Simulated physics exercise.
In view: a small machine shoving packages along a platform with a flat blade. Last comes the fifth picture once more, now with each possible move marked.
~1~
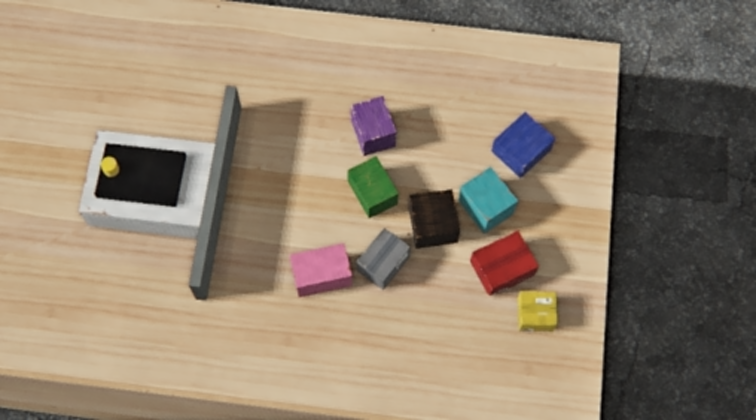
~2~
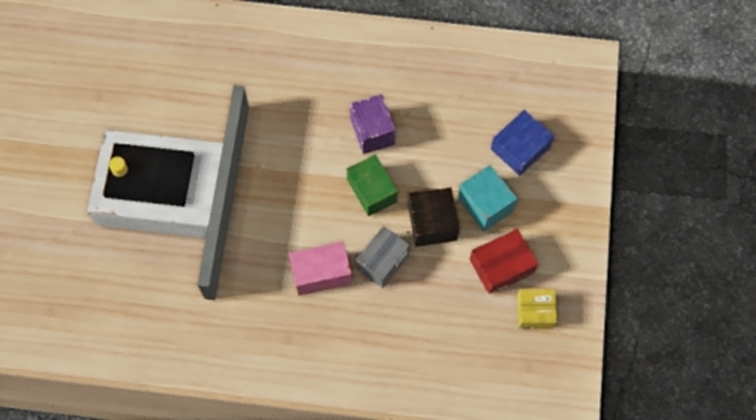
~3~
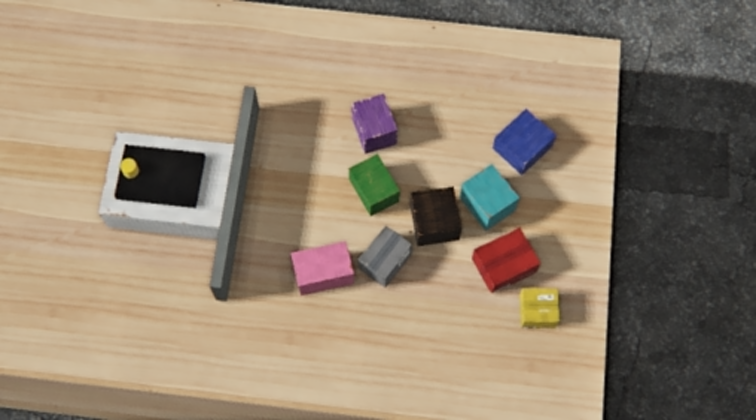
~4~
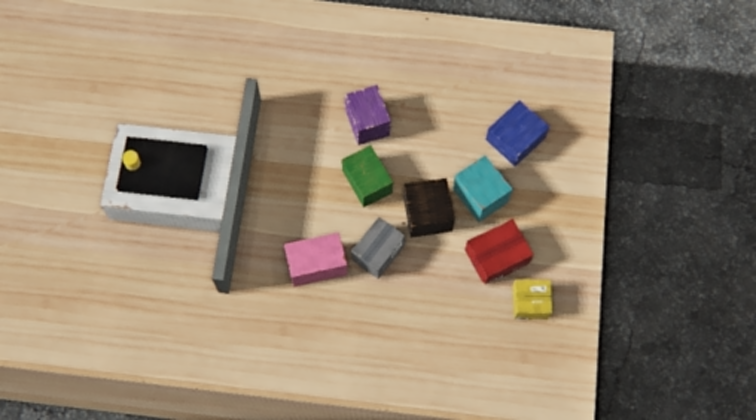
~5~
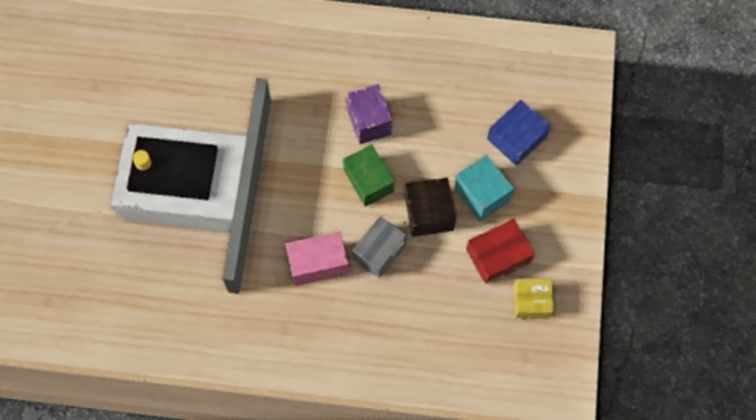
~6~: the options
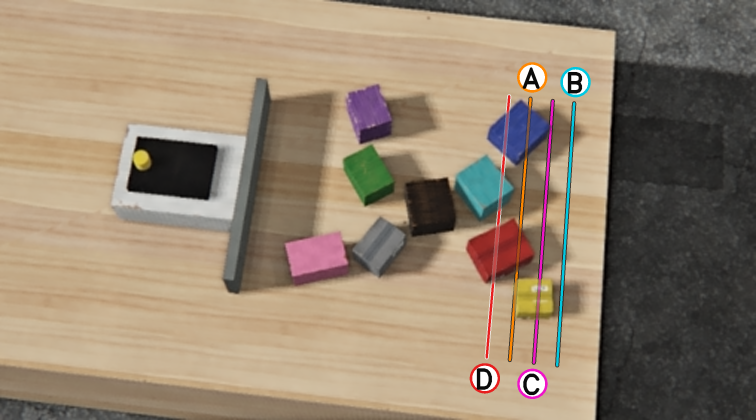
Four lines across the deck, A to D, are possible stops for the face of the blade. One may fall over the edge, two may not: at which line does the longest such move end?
No second one falls up to A.
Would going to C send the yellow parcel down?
Yes.
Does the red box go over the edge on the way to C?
By then, yes.
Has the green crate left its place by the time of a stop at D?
By then, yes.
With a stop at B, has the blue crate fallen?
Yes.
On the marked copy, A at (521, 224); B at (566, 229); C at (544, 226); D at (498, 221).
Taking A. A third of the way, robot (278, 179); pink crate (371, 277); purple crate (383, 121).
Two thirds of the way, robot (377, 190); red box (522, 264); turquoise crate (521, 178).
When it is over, robot (453, 199); red box (598, 271); yellow parcel (590, 316); none fallen.
As for the rest, B drops five; C drops two; D is within the limit but short.
